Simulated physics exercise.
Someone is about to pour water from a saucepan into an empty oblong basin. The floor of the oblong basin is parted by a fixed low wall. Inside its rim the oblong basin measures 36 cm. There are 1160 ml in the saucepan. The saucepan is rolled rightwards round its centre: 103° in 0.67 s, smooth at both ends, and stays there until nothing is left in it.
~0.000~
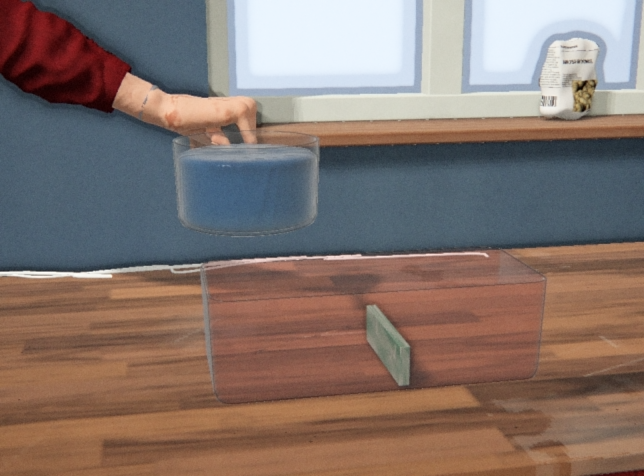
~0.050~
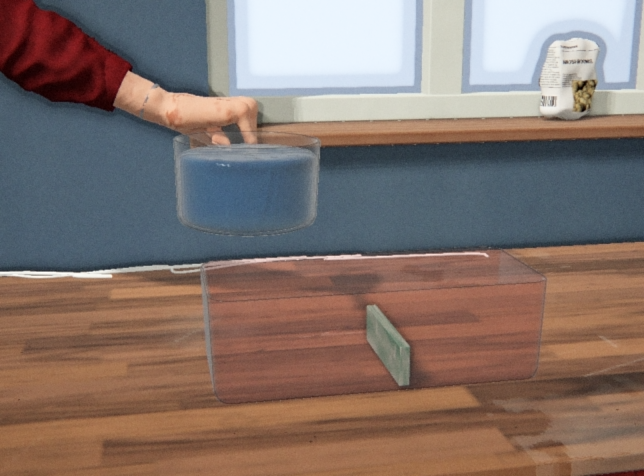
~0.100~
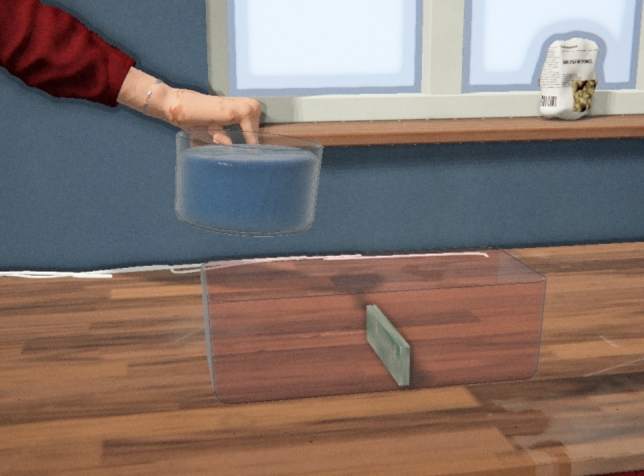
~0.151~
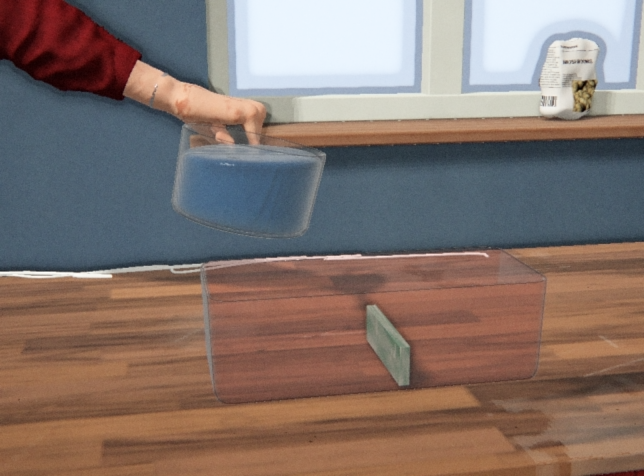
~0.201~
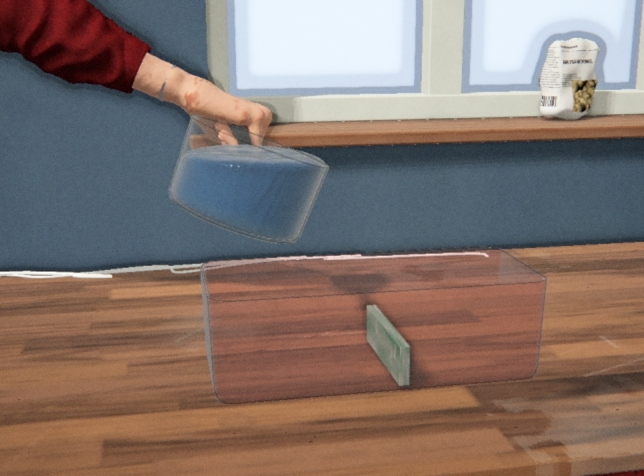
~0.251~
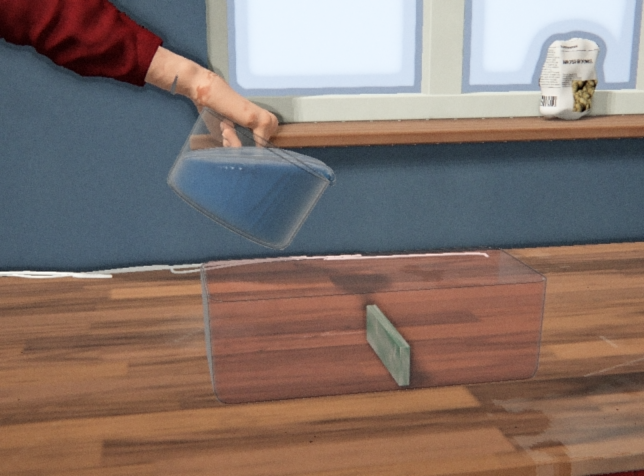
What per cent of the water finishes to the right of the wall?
Roughly 21 per cent is past the wall.
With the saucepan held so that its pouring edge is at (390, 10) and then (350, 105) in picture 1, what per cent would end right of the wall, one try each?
First 75, then 60 per cent.
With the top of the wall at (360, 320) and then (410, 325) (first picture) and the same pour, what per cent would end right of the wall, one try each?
First 50, then 10 per cent.
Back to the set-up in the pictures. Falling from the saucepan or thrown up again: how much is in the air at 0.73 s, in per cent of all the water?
Near 7 in a hundred.
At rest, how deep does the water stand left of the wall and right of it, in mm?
Left about 30 mm, right about 10 mm.
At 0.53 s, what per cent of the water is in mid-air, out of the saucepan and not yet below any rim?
About 30 per cent.
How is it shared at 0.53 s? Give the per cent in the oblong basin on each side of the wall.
Some 24 per cent left and 10 right.
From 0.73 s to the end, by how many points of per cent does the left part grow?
About 4 per cent.
By 0.53 s the tilt is 92° and 36 per cent is still to pour, 25 is left of the wall and 10 right of it.
By 0.73 s the tilt is 103° and 8 per cent is still to pour, 69 is left of the wall and 16 right of it.
By 0.94 s the tilt is 103° and 1 per cent is still to pour, 71 is left of the wall and 19 right of it.
By 1.17 s the tilt is 103° and 0 per cent is still to pour, 74 is left of the wall and 20 right of it.
At rest 73 per cent lies left of the wall, 21 right of it and 6 outside.
